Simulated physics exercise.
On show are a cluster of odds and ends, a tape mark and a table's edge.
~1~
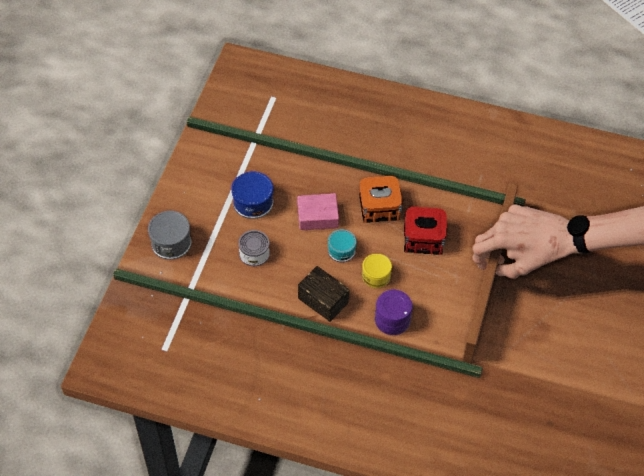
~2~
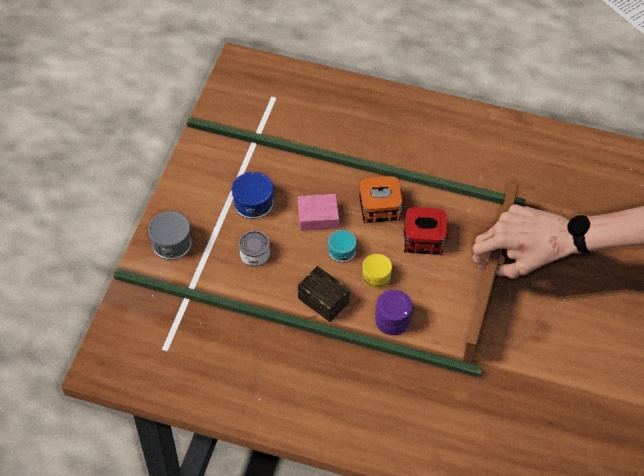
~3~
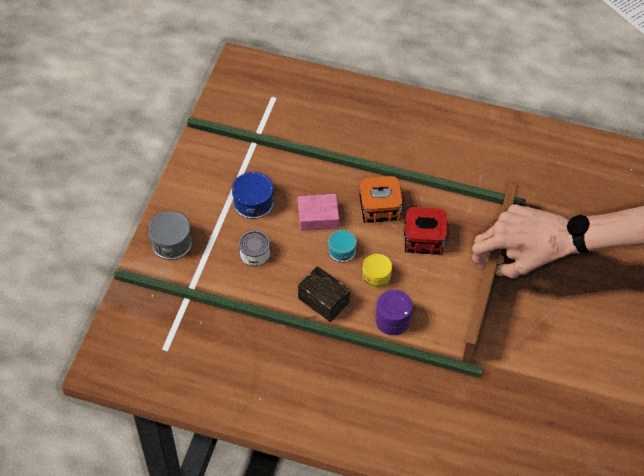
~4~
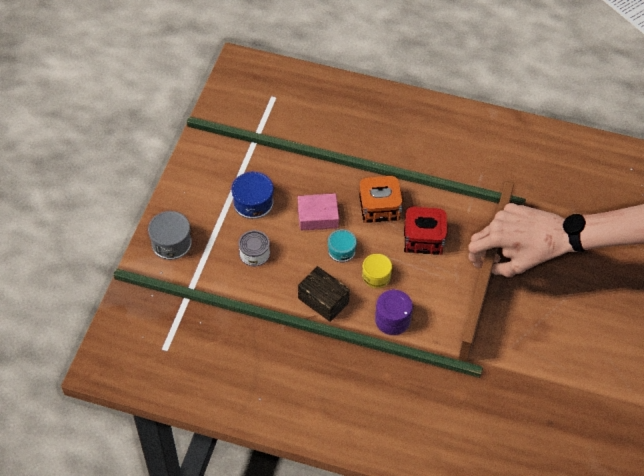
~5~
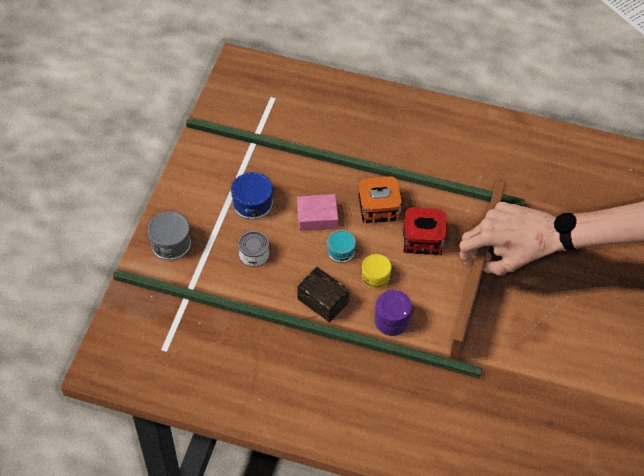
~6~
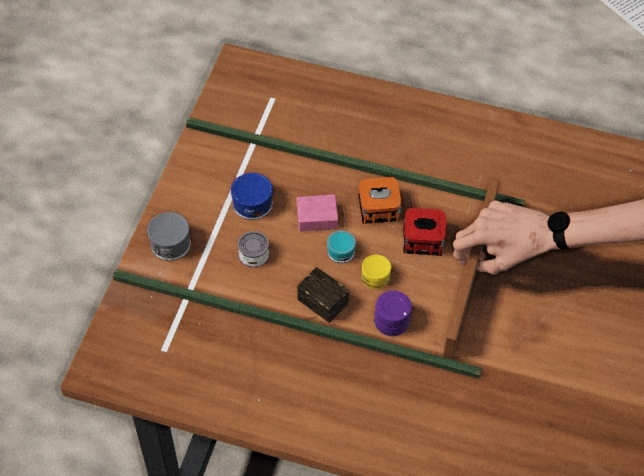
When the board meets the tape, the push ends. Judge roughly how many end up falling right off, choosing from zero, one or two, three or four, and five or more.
It is one or two.
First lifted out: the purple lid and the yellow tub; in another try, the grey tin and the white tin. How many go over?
The first try gives 1, the second gives 1.
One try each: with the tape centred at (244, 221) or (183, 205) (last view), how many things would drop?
0 and 5 down on the floor.
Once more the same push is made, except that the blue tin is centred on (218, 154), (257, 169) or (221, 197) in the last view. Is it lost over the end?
Try by try, it stays put, then stays put, then drops away.
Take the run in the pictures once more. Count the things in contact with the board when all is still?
Count: 5.
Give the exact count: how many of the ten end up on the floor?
2.
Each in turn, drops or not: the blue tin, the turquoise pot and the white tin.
The blue tin comes off; the turquoise pot stays put; the white tin stays put.
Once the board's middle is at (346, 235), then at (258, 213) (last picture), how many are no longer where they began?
8 and 10.
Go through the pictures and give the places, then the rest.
The first frame shows grey tin (170, 235); blue tin (253, 195); white tin (254, 248); board (491, 271); tape (223, 214).
The second frame shows blue tin (253, 195); board (491, 271).
The third frame shows white tin (255, 249); orange case (380, 200).
The fourth frame shows grey tin (170, 236); black block (324, 294).
The fifth frame shows blue tin (252, 196); purple lid (393, 313).
The sixth frame shows grey tin (170, 237); blue tin (252, 196); white tin (254, 249); board (472, 267); tape (223, 215).
A little later, none off yet; grey tin at rest near (170, 237); blue tin at rest near (252, 196); white tin at rest near (254, 249).
Next, none off yet; grey tin at rest near (170, 237); blue tin shifted a little near (232, 190); white tin at rest near (253, 249).
Later still, none off yet; grey tin shifted a little near (160, 232); blue tin shifted well along near (181, 176); white tin shifted about its own width near (213, 240).
When it is over, the number that fall off is one or two; down, blue tin and grey tin.
